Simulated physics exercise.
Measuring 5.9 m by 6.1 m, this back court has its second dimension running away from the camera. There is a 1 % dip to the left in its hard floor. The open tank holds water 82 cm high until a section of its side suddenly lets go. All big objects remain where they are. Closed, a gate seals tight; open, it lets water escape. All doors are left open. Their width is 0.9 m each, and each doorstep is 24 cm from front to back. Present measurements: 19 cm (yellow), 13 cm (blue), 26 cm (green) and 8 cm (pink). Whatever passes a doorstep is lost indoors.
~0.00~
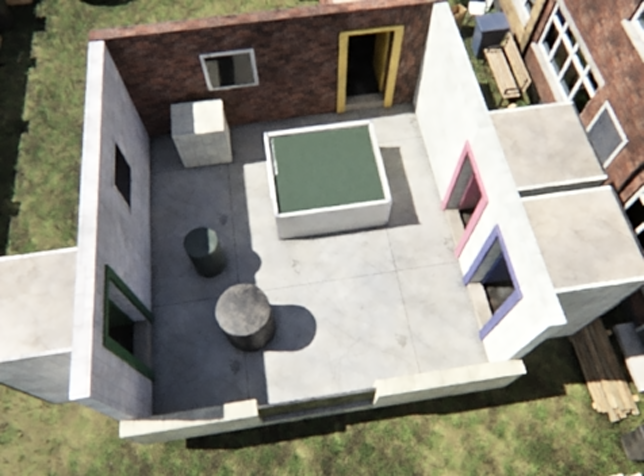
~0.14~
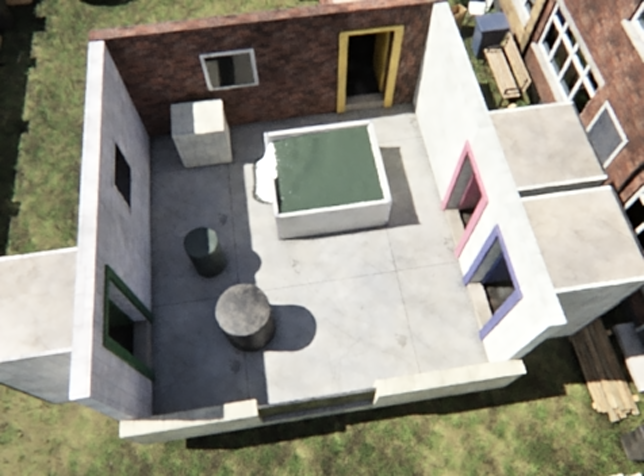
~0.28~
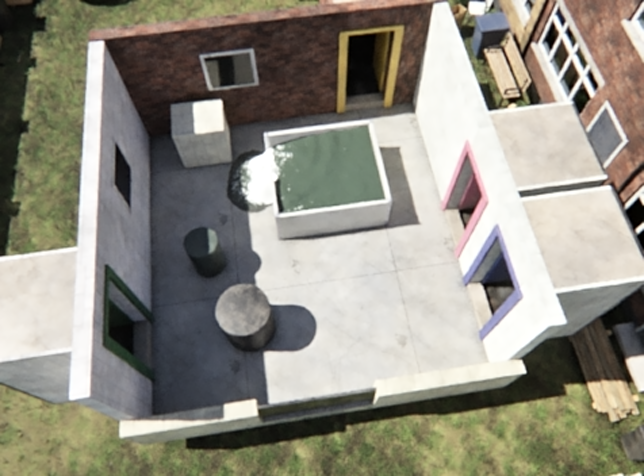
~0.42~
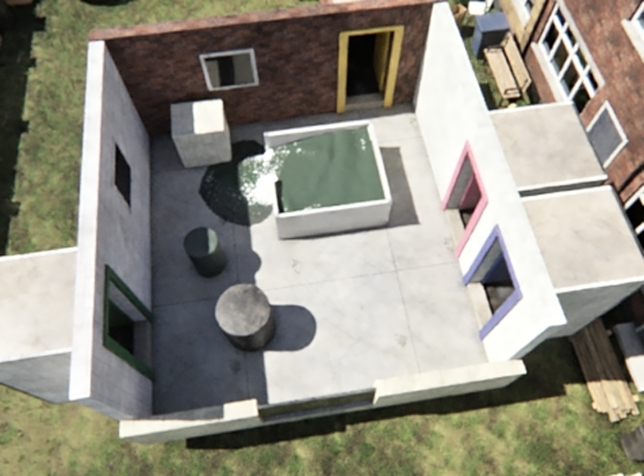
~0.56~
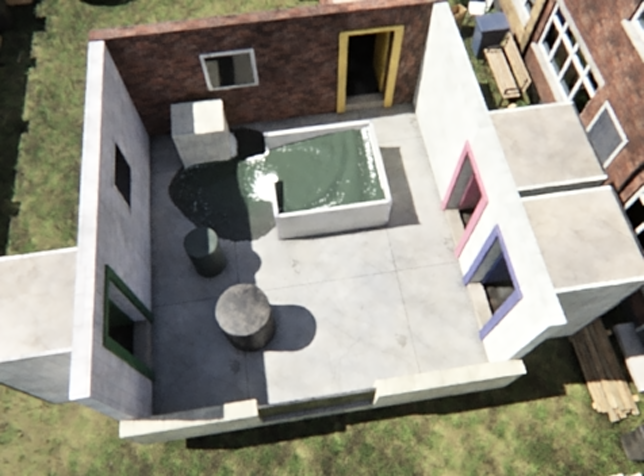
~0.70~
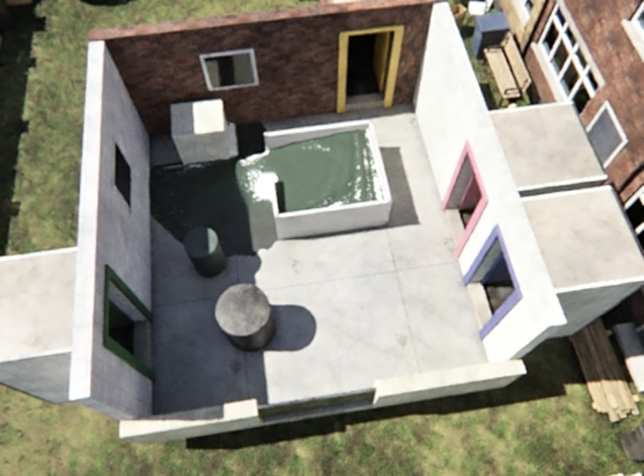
A big open tank of still green water in a walled court opened at its left side, and the water poured out, spreading left across the grey floor around the white block and small drum.
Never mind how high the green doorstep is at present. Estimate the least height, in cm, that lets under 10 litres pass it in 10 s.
I would say 13.5 cm.
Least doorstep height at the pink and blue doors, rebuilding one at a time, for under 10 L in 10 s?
You'd want about 9.0 centimetres at pink and about 10.0 centimetres at blue.
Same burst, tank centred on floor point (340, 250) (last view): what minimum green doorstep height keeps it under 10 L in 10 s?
Then close to 17 cm.
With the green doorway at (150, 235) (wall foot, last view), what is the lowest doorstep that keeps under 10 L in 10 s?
Minimum: About 28 cm.
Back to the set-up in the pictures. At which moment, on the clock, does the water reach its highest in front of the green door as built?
That happens close to 9.0 s on the clock.
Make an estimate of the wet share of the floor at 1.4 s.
Wet share: Around 20 %.
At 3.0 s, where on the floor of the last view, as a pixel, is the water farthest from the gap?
Roughly at (153, 425) in the last view.
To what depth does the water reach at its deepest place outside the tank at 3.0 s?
Up to some 40 centimetres, I'd say.
After 1.4 s water covers 20 % of the floor, deepest (53 cm) near (151, 191); it has not reached the green door.
After 3.0 s water covers 45 % of the floor, deepest (40 cm) near (150, 142); 9 cm at the green door, 0 litres in over its 26 cm doorstep.
After 10.0 s water covers 95 % of the floor, deepest (14 cm) near (153, 414); 14 cm at the green door, 0 litres in over its 26 cm doorstep.
At the green door as built, the water arrived by 1.8 s and peaked near 15 cm at 9.0 s.
Run again over the same 10 s with other heights there, 18 litres in over 12 cm, 3 litres over 16 cm. The limit of 10 litres is kept from about 13.5 cm up.
